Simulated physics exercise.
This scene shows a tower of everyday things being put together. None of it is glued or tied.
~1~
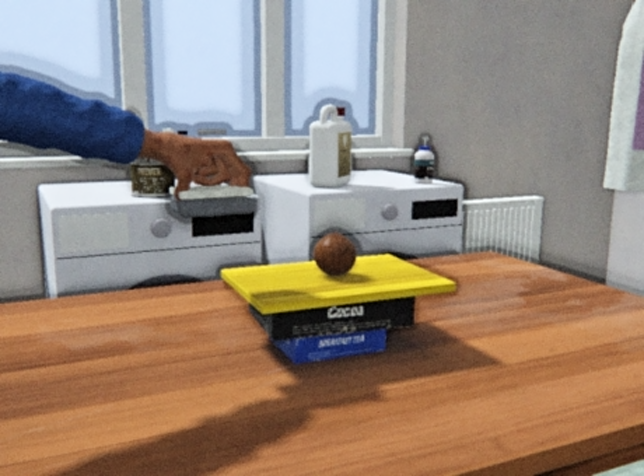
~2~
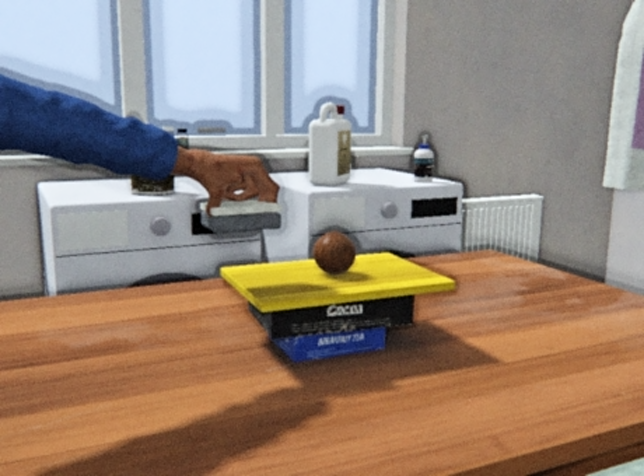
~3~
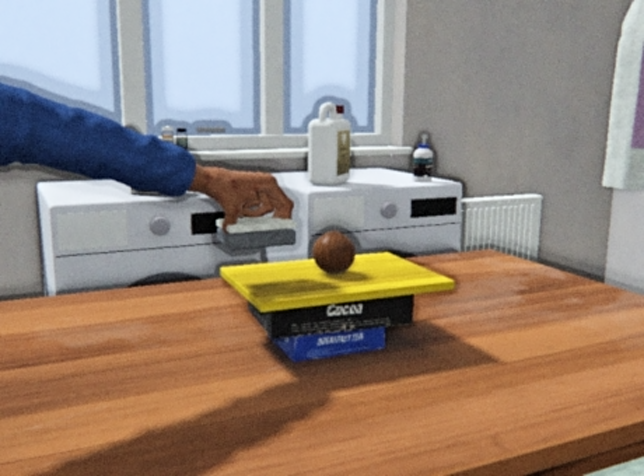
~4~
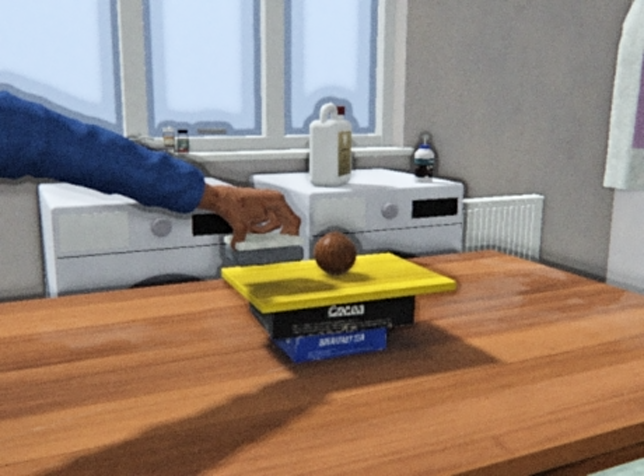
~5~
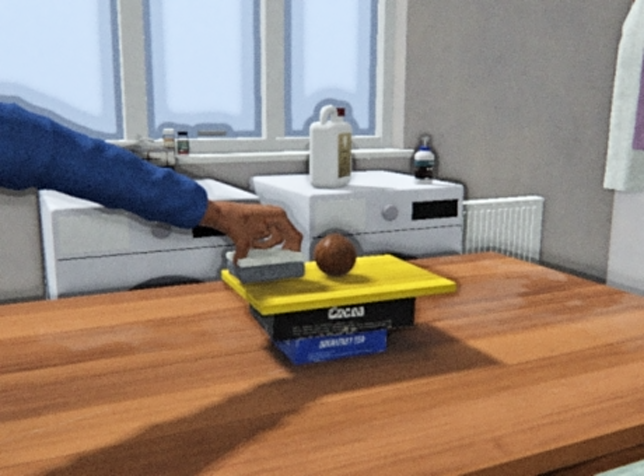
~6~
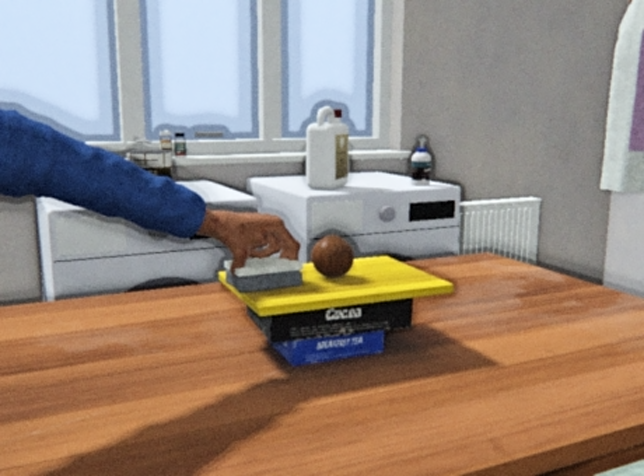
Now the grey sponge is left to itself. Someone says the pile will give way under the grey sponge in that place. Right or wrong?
Wrong, it holds.
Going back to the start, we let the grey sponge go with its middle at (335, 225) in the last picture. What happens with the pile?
After that, the pile falls over.
Then, 0.30 s later than the last frame, all is still.
Then, 0.80 s later than the last frame, grey sponge resting near (265, 274).
When it is over, all 5 as before. End places, in pixels of the last picture, grey sponge near (265, 274). The pile keeps its balance.
